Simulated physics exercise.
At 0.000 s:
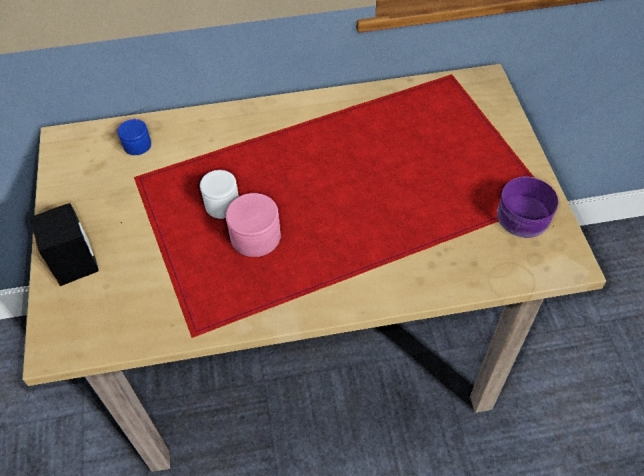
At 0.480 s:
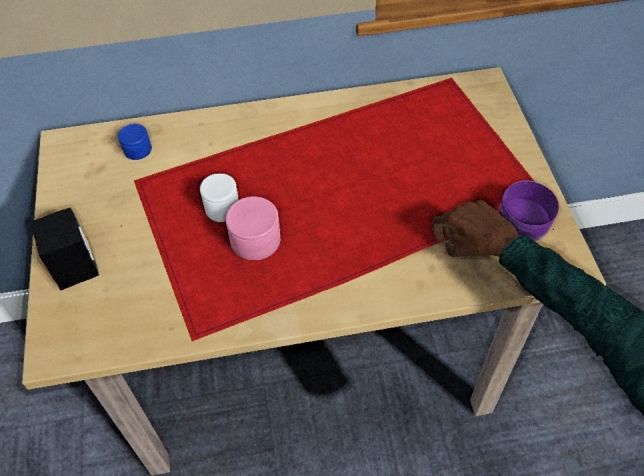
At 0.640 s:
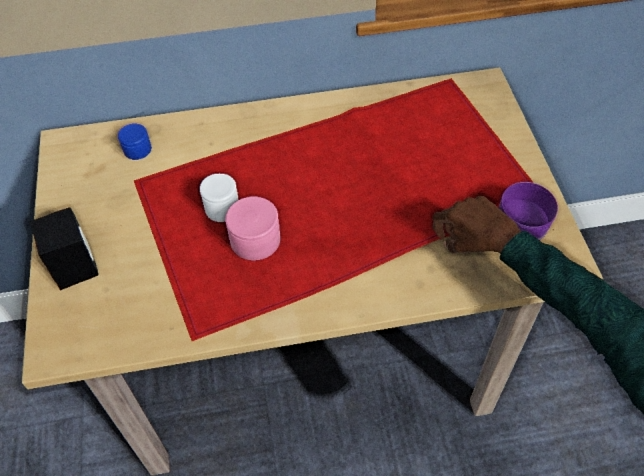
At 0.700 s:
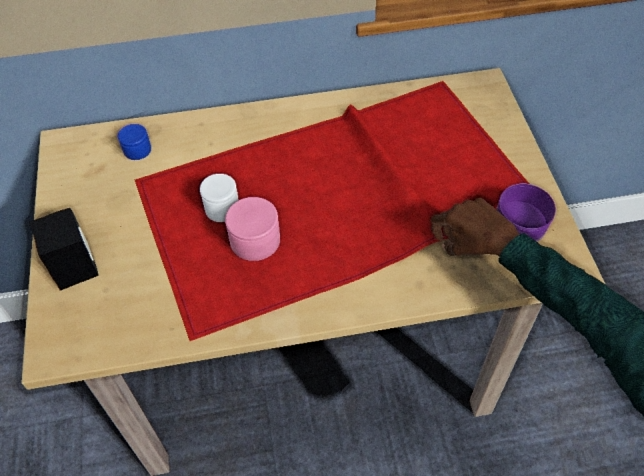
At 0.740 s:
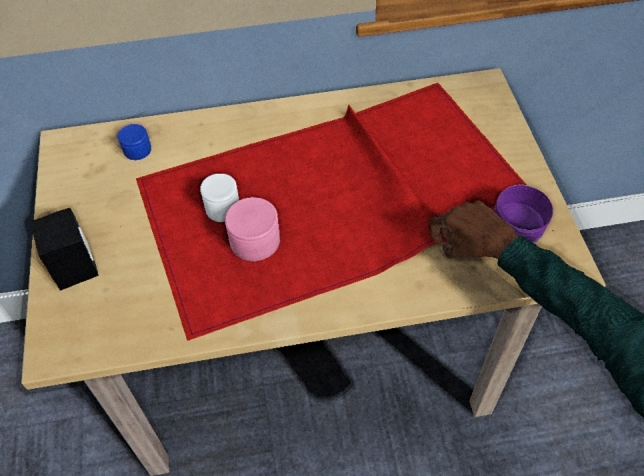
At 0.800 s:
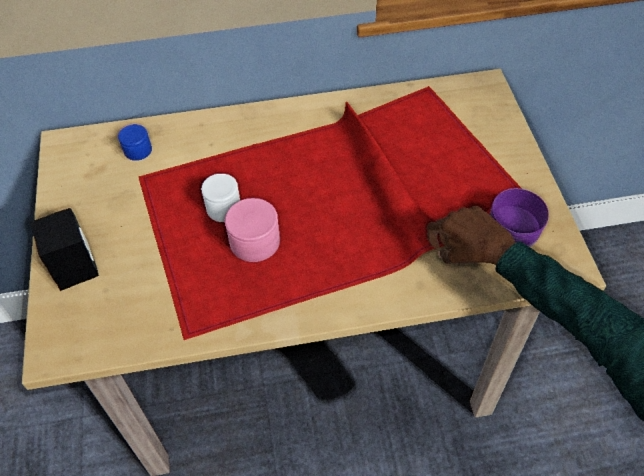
A hand reached in from the right, pinched the near edge of the red cloth and dragged it slightly left, raising a fold, while the purple cup shifted a little and the tubs barely moved.
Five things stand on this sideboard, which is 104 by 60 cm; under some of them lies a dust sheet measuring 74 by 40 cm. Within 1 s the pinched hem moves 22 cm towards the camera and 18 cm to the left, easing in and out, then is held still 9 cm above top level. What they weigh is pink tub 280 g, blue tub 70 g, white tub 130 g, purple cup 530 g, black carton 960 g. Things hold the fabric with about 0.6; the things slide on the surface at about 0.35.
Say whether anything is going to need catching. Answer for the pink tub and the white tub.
Pink tub: No, it stays; white tub: No, it stays.
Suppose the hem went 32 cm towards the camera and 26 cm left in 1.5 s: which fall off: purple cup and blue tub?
Outcome: Purple cup leaves the top; blue tub is still there.
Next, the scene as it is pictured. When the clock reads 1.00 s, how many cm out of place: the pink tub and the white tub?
Pink tub: 0 cm; white tub: 2 cm.
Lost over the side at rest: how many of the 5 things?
In total, 1 of the things.
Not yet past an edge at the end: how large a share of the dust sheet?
Roughly 90%.
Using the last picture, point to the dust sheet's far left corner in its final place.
That corner ends up near pixel (223, 146) in the last view.
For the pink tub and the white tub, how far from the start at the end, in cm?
Pink tub: 6 cm; white tub: 6 cm.
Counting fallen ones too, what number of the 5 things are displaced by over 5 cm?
Total: 3.
At 1.0 s, 100 % of the dust sheet is still over the top; white tub 1 cm off its start, pink tub 1 cm off its start, purple cup 9 cm off its start.
At 1.2 s, 100 % of the dust sheet is still over the top; white tub 3 cm off its start, pink tub 2 cm off its start, purple cup 17 cm off its start.
At 1.4 s, 95 % of the dust sheet is still over the top; white tub 5 cm off its start at (244, 187), pink tub 3 cm off its start at (240, 230), purple cup 26 cm off its start at (449, 293).
At 1.6 s, 90 % of the dust sheet is still over the top; white tub 7 cm off its start, pink tub 5 cm off its start, purple cup on its side, 32 cm off its start.
At 3.2 s, 90 % of the dust sheet is still over the top; white tub 7 cm off its start at (252, 194), pink tub 6 cm off its start at (246, 245), purple cup over the edge.
